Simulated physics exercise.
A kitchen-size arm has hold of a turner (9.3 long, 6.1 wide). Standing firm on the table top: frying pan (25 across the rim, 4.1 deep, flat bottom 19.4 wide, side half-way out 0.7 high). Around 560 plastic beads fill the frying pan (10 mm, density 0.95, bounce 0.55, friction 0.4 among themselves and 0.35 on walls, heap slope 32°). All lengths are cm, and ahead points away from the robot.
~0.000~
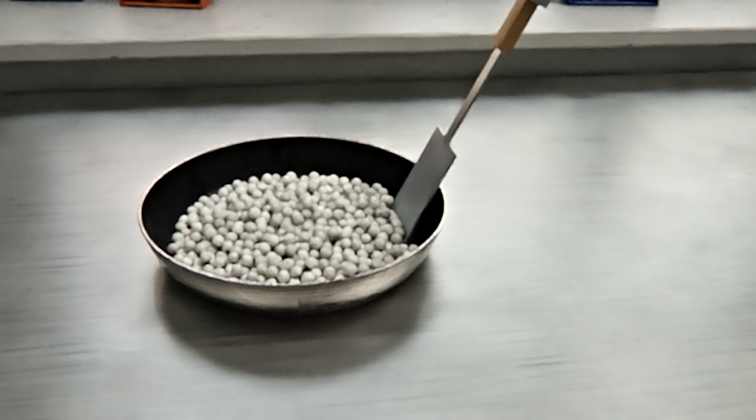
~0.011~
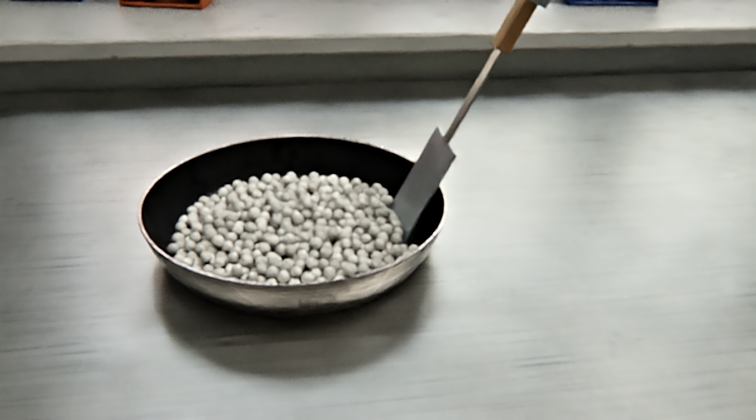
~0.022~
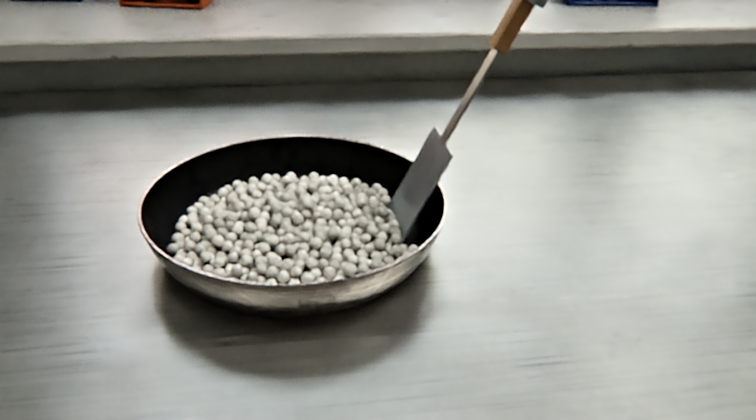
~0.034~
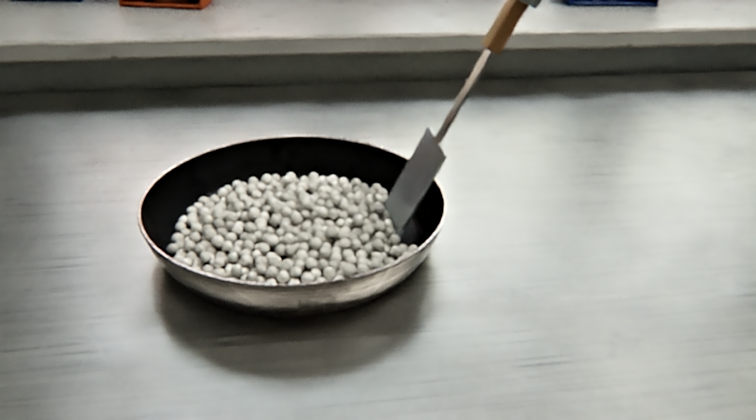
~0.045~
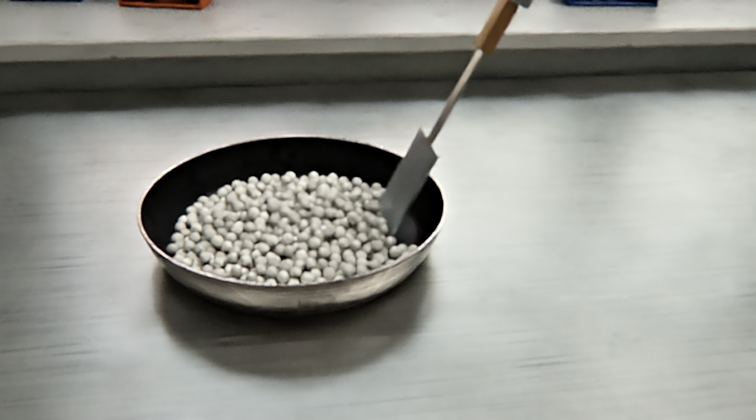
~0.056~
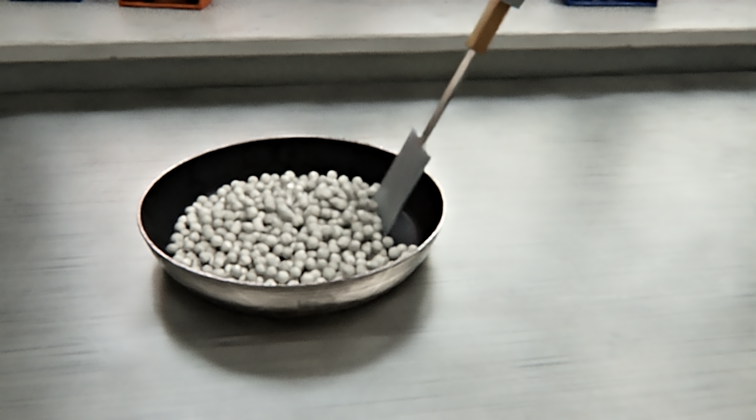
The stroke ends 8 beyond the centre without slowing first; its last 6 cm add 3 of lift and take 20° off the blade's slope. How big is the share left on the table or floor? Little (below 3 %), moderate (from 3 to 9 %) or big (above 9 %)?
A little share, below 3 %, ends on the table or floor.
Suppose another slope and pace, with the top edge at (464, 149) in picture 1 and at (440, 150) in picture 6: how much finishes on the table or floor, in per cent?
Some 0 per cent.
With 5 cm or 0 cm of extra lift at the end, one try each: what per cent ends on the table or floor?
Some 0 and 0 per cent.
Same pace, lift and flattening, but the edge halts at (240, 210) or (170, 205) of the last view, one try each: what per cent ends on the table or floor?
About 0 and 5 per cent.
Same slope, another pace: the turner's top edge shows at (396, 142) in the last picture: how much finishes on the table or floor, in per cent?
Some 10 per cent.
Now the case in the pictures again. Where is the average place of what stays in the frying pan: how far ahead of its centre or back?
About 3.5 cm ahead.
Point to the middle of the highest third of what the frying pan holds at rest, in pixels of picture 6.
At about (198, 229).
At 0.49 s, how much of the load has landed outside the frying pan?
Roughly 0 per cent.
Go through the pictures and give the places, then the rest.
Turner top edge at (447, 140), sloping 64°; upper third of the load around (307, 223), from x 175 to 415, top at y 175; 561 in the frying pan, in the first frame.
Turner top edge at (447, 140), sloping 64°; upper third of the load around (307, 223), from x 175 to 415, top at y 175, in the second frame.
Turner top edge at (444, 140), sloping 64°; upper third of the load around (308, 222), from x 175 to 415, top at y 175, in the third frame.
Turner top edge at (438, 140), sloping 64°; upper third of the load around (312, 220), from x 175 to 415, top at y 175, in the fourth frame.
Turner top edge at (430, 141), sloping 64°; upper third of the load around (312, 221), from x 175 to 415, top at y 175, in the fifth frame.
Turner top edge at (422, 141), sloping 64°; upper third of the load around (310, 219), from x 170 to 415, top at y 175; 561 in the frying pan, in the sixth frame.
By 0.15 s, sloping 64°, highest piece 4 above the table; 561 in the frying pan.
By 0.24 s, sloping 57°, highest piece 4 above the table; 561 in the frying pan.
By 0.49 s, sloping 44°, highest piece 4 above the table; 561 in the frying pan.
By 1.54 s, sloping 44°, highest piece 4 above the table; 561 in the frying pan.
Final count, 561 in the frying pan. That is 0 % on the table or floor.
